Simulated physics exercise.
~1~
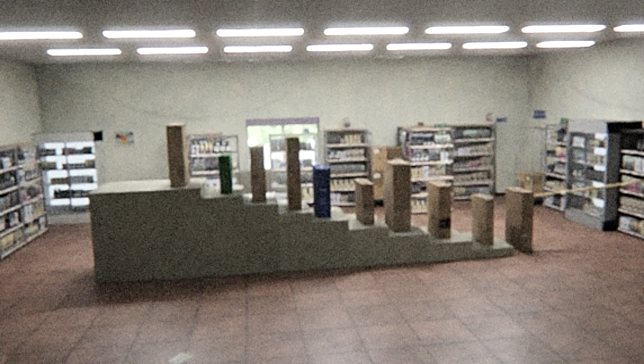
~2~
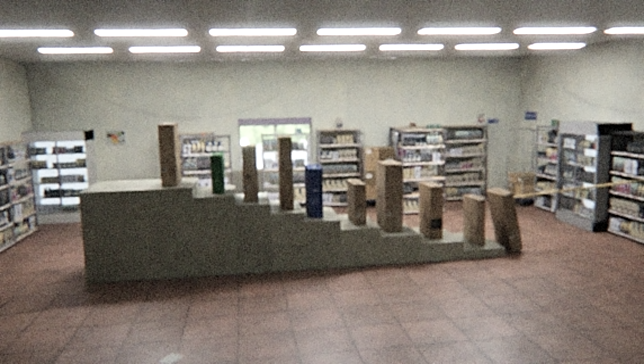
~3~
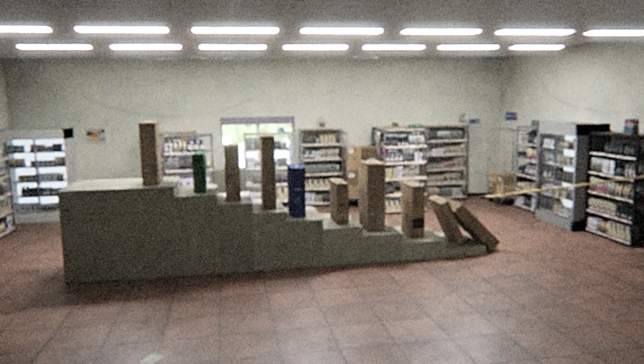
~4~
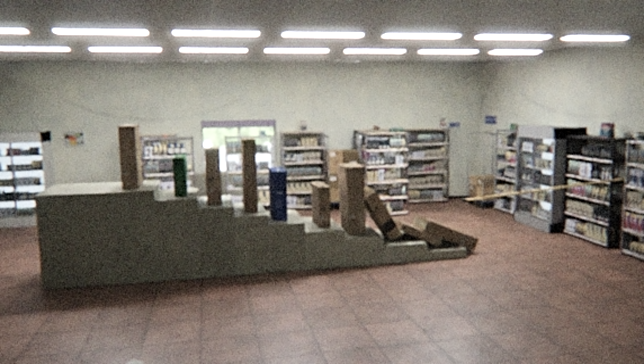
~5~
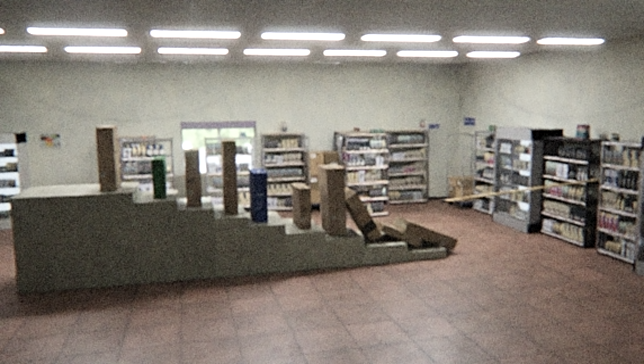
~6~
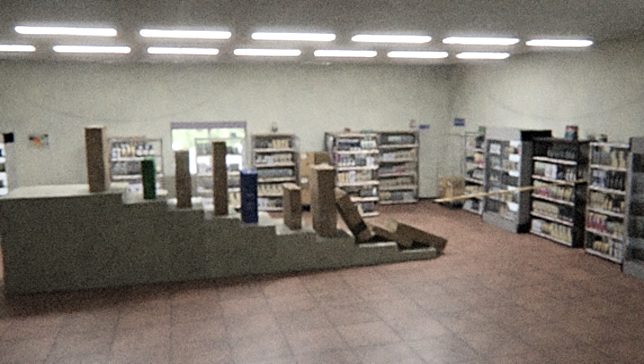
Steps on a shop floor holding ten tall cartons, the lowest three tipping left in turn, blue, green and five others standing.
